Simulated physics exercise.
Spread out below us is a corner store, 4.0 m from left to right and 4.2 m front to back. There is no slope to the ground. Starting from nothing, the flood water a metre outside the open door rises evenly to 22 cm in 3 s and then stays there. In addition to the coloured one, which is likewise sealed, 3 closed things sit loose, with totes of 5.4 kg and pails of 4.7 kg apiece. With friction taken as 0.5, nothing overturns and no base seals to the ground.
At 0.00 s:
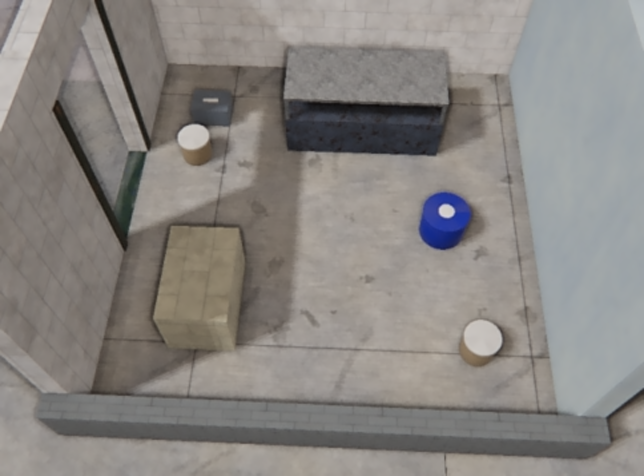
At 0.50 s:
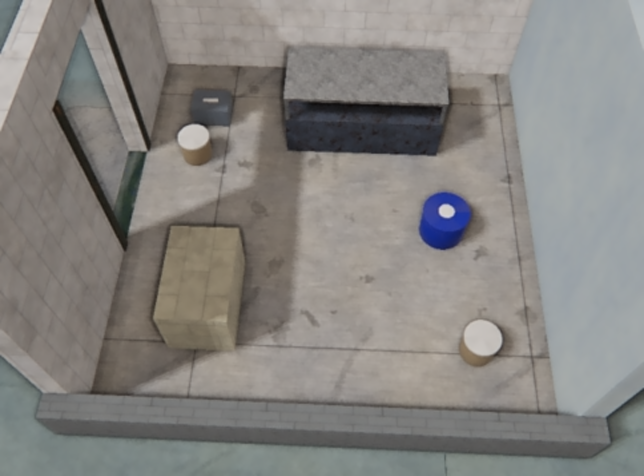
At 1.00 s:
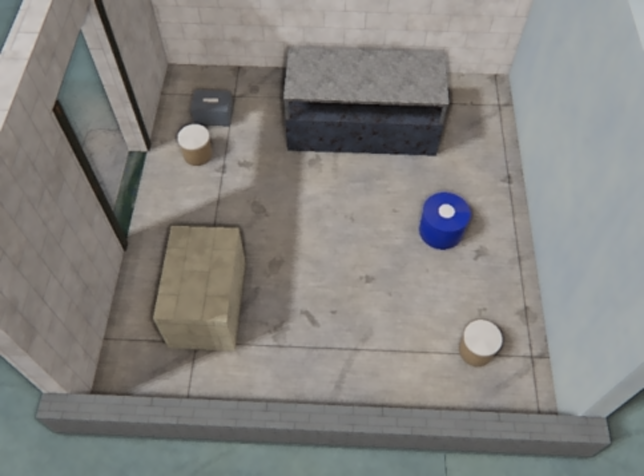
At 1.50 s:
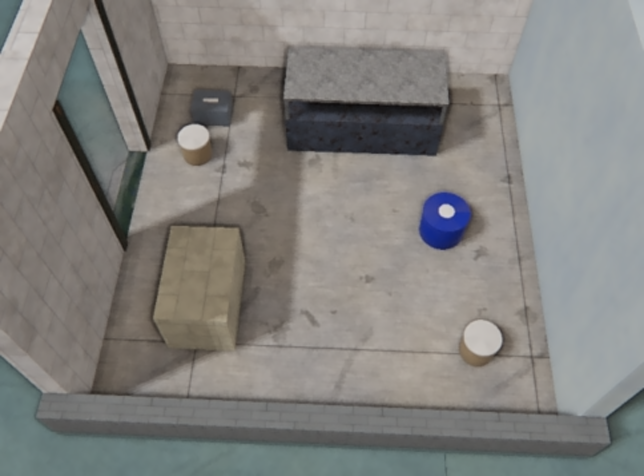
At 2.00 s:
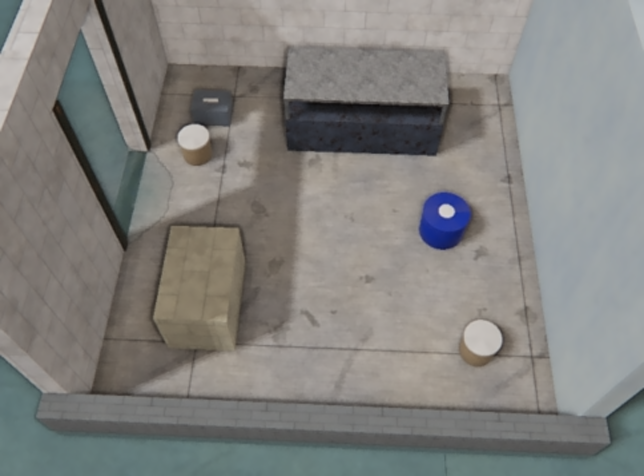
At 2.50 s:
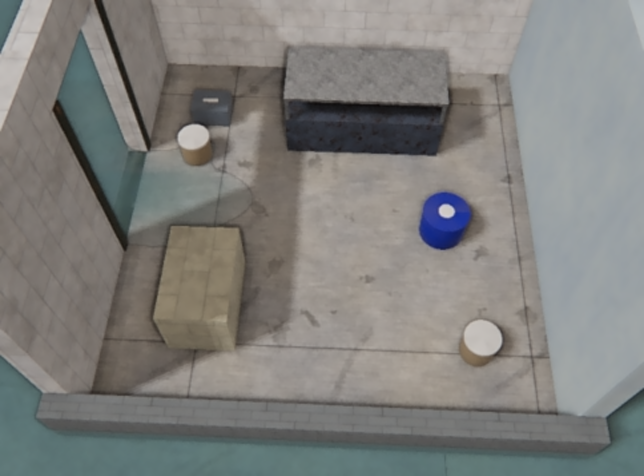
Shallow water covering the ground outside a small walled room, then spreading in through the left doorway past motionless tubs and blocks.
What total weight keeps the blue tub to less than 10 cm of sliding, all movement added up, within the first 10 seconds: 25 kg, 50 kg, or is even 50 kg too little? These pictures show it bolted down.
25 kg is enough.
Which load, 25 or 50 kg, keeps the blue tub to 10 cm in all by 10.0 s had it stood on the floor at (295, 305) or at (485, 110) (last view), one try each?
Taking them in turn, the lighter mass keeps it, and the lighter mass keeps it.
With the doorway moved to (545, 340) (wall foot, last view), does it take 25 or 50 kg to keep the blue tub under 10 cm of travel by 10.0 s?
Well, then the lesser option suffices.
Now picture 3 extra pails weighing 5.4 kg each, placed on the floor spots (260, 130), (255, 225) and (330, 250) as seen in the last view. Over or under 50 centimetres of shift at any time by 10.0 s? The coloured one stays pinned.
Note, in sequence: Exceeded, exceeded, exceeded.
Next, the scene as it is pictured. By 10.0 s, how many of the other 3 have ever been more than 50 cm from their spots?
The total is 2.
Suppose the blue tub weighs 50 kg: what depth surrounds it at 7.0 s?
7 cm, roughly.
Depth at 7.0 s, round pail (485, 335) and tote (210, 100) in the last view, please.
Close to 8 and 4 centimetres.
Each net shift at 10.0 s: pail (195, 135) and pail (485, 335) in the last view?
Respectively 30 and 20 cm.
After 3.5 s the blue tub would be 0 cm from its start with 25 kg and 0 cm from its start with 50 kg; 0 cm of water round it then.
After 4.5 s the blue tub would be 0 cm from its start with 25 kg and 0 cm from its start with 50 kg; 5 cm of water round it then.
After 7.0 s the blue tub would be 0 cm from its start with 25 kg and 0 cm from its start with 50 kg; 7 cm of water round it then.
After 10.0 s the blue tub would be 0 cm from its start with 25 kg and 0 cm from its start with 50 kg; 12 cm of water round it then.
